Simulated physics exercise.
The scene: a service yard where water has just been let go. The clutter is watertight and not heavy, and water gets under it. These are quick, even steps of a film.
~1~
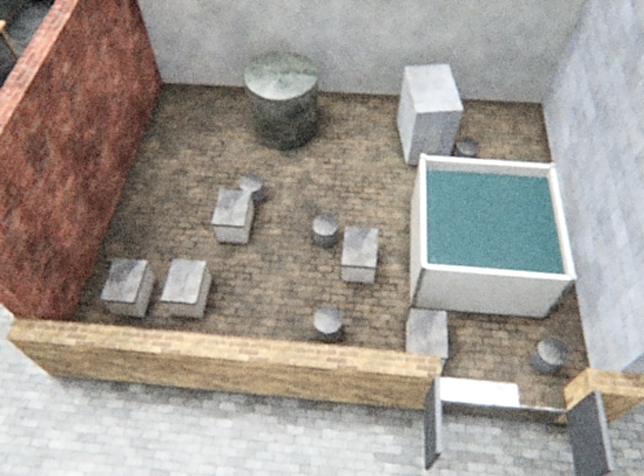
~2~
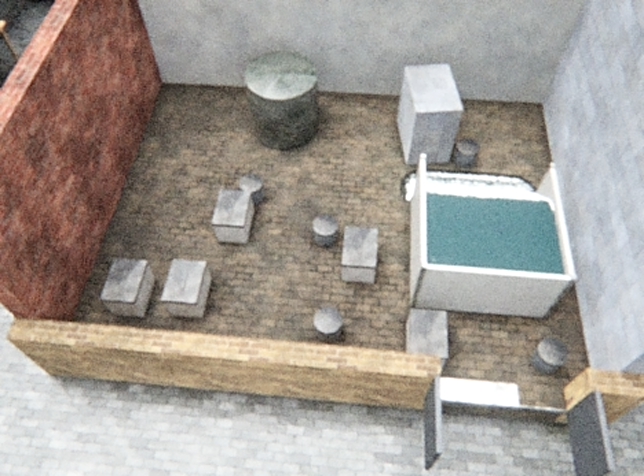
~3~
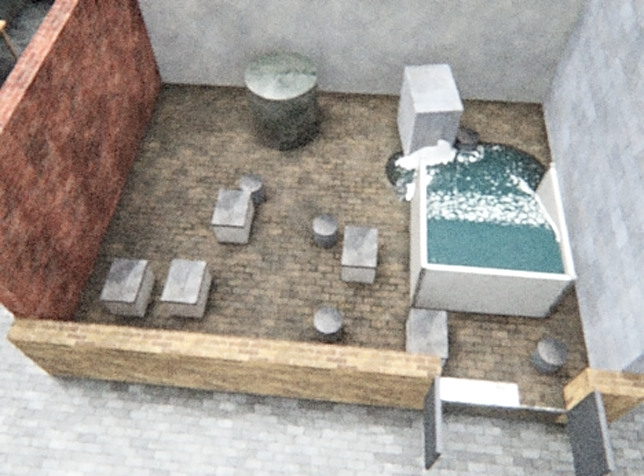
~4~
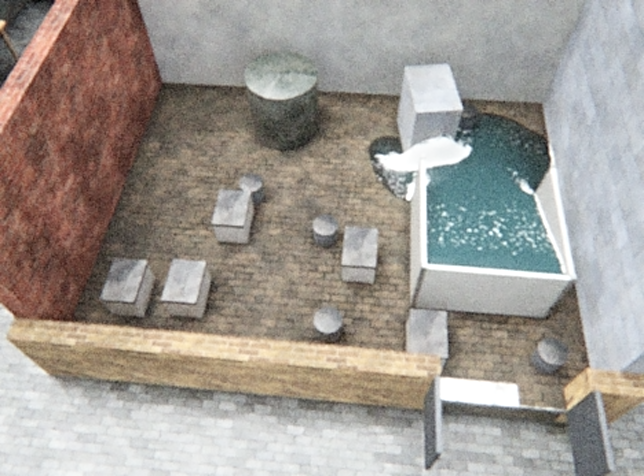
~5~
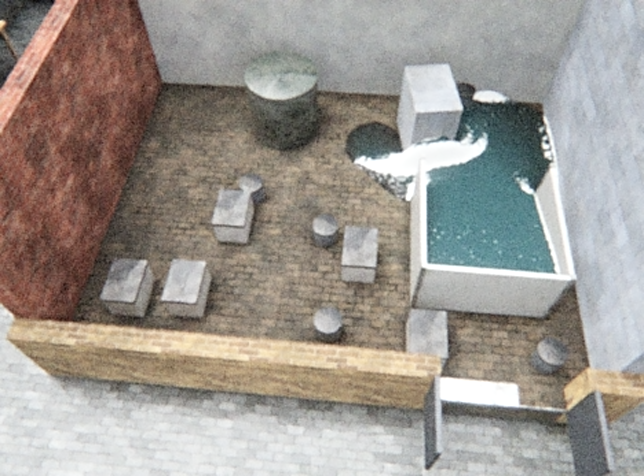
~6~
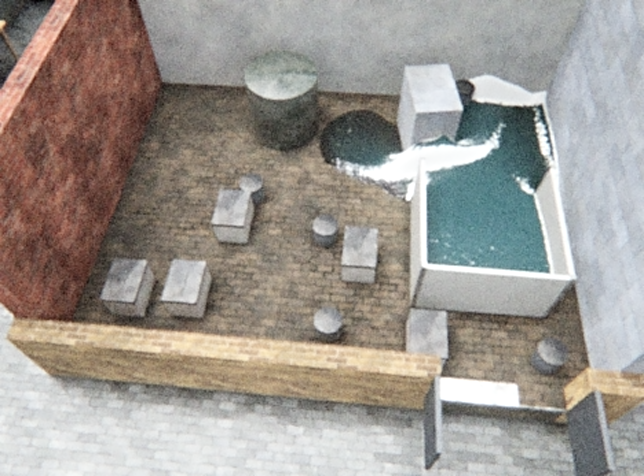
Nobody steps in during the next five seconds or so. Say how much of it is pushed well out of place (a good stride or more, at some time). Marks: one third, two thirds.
That comes to from one to two thirds.
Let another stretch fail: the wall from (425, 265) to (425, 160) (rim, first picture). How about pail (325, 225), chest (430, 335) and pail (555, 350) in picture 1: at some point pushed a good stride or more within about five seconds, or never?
In that order: Shifted that much, no, no.
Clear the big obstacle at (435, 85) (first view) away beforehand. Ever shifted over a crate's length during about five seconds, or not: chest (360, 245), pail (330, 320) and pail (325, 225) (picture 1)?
As listed: Short of that, never so far, yes.
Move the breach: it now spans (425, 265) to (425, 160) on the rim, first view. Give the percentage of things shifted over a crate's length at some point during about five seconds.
I make it 70 per cent.
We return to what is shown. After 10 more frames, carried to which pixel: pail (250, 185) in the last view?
At about (210, 183).
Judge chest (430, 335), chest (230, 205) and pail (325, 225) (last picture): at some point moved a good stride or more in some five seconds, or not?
In turn: Never so far, pushed that far, short of that.
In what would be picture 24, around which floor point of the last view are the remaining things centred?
Close to (283, 272).
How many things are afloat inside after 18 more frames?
That makes 3.
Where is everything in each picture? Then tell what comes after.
A pail at (469, 146), on the bottom; a pail at (554, 351) rests on the ground; 0 of 10 have shifted, in the first frame.
A pail at (469, 146), on the bottom; a pail at (554, 351), on the bottom; 0 of 10 have shifted, in the second frame.
A pail at (468, 135), on the bottom, close to its start; a pail at (554, 351) rests on the ground; 1 of 10 have shifted, in the third frame.
A pail at (467, 110), on the bottom, a stride from its start; a pail at (554, 351) rests on the ground; 1 of 10 have shifted, in the fourth frame.
A pail at (465, 90) rests on the ground, a stride from its start; a pail at (554, 351), on the bottom; 1 of 10 have shifted, in the fifth frame.
A pail at (465, 87), afloat, a stride from its start; a pail at (554, 351) rests on the ground; 1 of 10 have shifted, in the sixth frame.
A moment on, 1 of 10 are well off their spots; 1 afloat.
Next, 2 of 10 are well off their spots; 1 afloat.
Later, 3 of 10 are well off their spots; 3 afloat.
In the end, 4 of 10 are well off their spots, and 4 have been at some point; 5 afloat.
